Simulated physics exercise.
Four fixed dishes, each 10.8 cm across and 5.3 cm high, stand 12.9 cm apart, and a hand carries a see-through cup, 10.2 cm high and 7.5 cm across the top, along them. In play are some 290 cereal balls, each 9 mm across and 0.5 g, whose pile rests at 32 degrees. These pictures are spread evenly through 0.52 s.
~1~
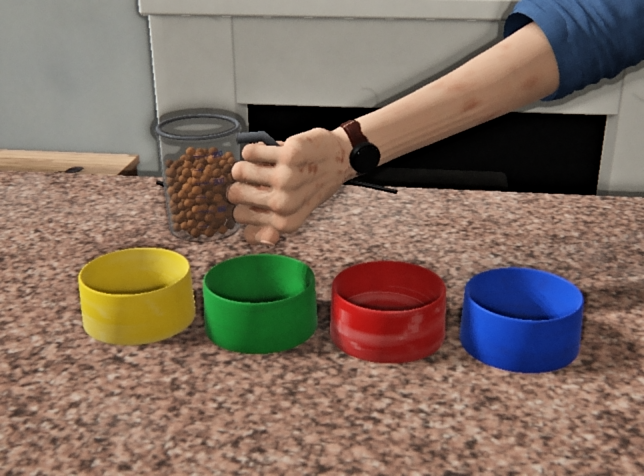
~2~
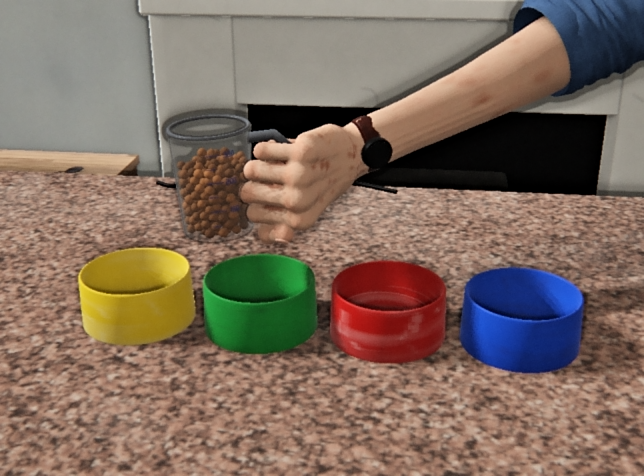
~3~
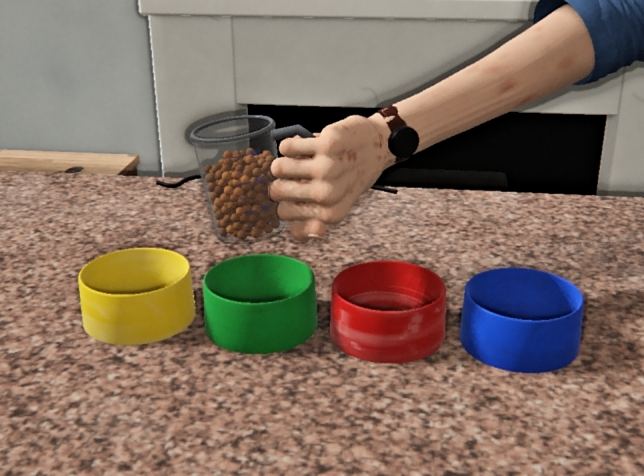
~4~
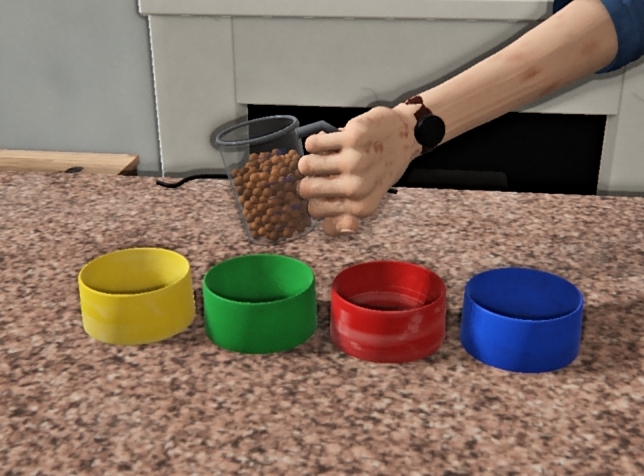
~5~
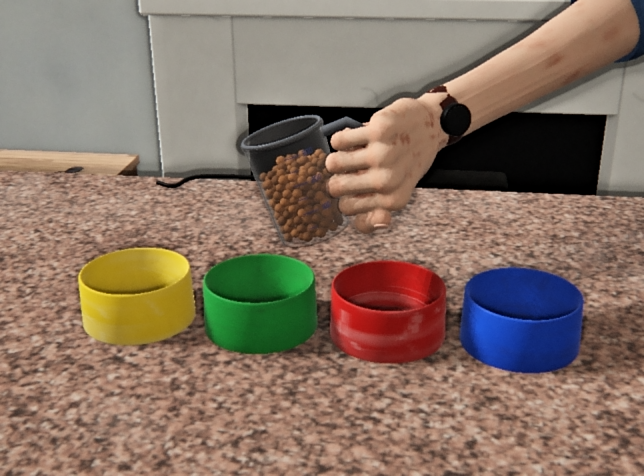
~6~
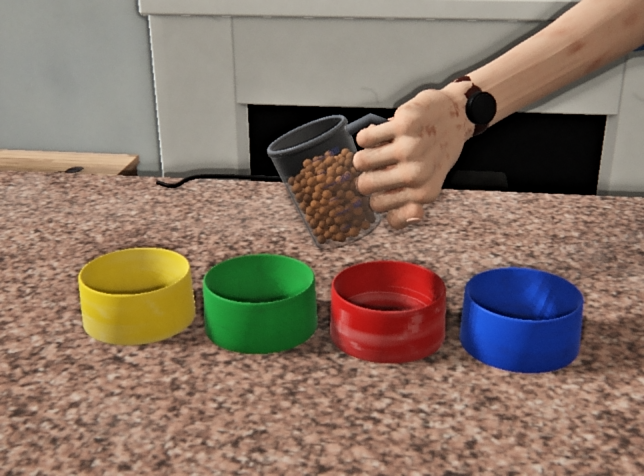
A clear cup of small brown balls, gripped by a hand reaching in from the upper right, starts upright at the left above a speckled stone countertop, seen from slightly above by a still camera. Yellow, green, red and blue dishes stand empty in a row, left to right, before a pale fireplace. The hand carries the cup rightward behind them, gradually tilting its rim left, the balls staying inside.
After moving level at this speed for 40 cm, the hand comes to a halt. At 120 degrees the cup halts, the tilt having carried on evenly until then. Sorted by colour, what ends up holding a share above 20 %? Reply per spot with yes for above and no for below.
Red dish: No, below. Blue dish: Yes, above. Green dish: No, below. Yellow dish: No, below. Counter: No, below.
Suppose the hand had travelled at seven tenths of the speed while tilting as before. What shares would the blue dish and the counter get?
Shares - blue 100, counter 0.
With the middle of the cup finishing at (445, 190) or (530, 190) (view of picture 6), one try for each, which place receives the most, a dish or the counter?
On the first run most goes to red, and on the second to counter.
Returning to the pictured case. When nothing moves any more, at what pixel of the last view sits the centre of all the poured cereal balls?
Somewhere near (523, 322) in the last picture.
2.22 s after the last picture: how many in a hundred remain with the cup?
About 10 per cent.
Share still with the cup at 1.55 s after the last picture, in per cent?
100 %.
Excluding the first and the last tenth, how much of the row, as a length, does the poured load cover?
Roughly 6 cm.
Then, 0.93 s after the last picture, tilt 67 degrees; cup holds 100 %.
Then, 1.55 s after the last picture, tilt 98 degrees; cup holds 100 %.
Then, 2.22 s after the last picture, tilt 120 degrees; cup holds 10 %, blue 90 %.
In the end, red 0 %, blue 100 %, green 0 %, yellow 0 %, counter 0 %.
